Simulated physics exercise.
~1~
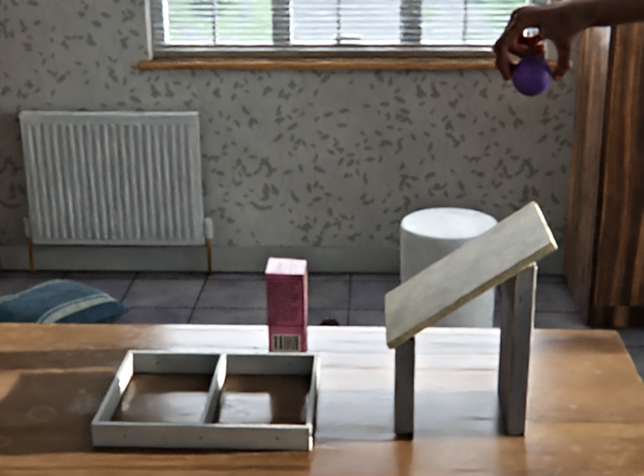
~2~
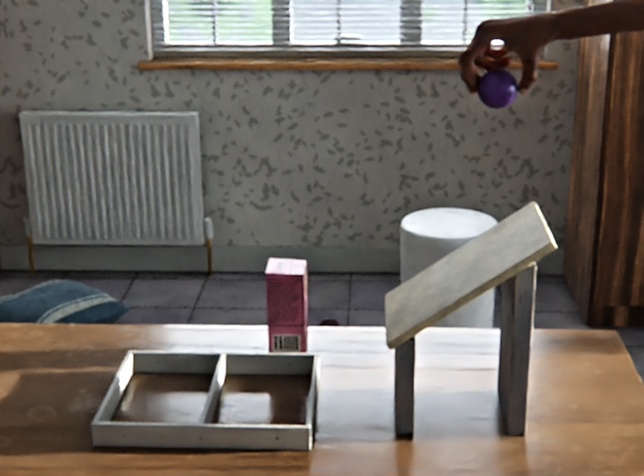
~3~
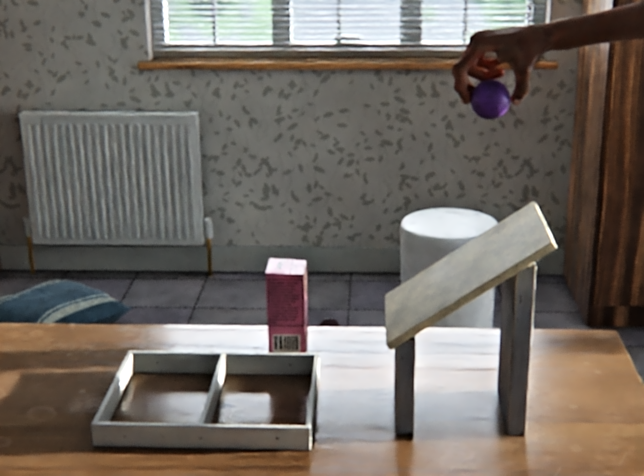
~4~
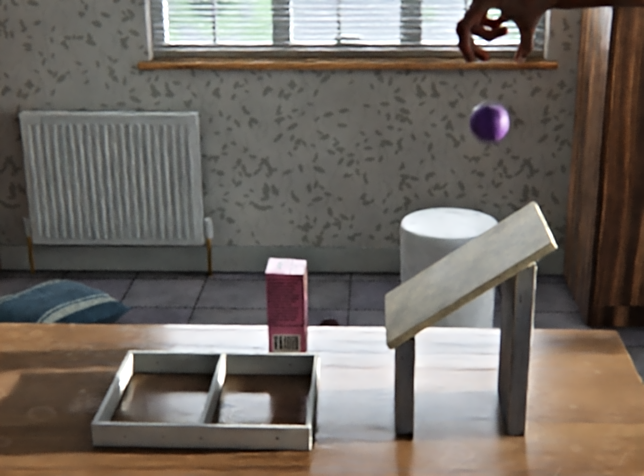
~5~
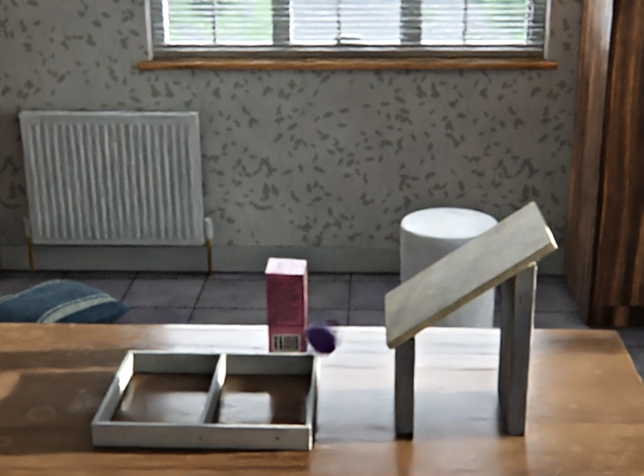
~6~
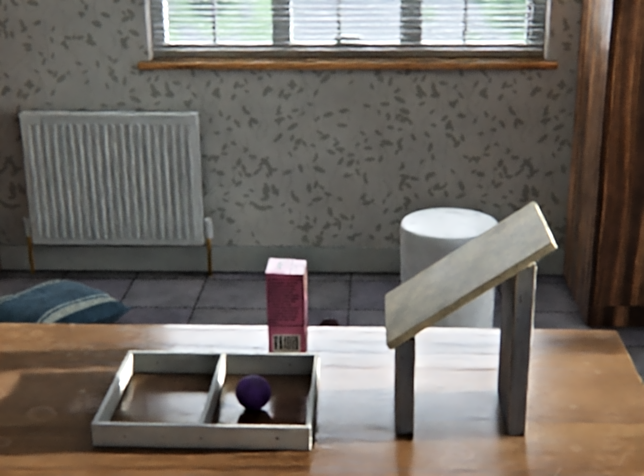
The video shows a hand holding a purple ball above a slanted board beside a two-bay tray and a pink carton. The hand moves left and releases the ball, which drops, travels left past the board, and ends up in the tray bay nearer the board.
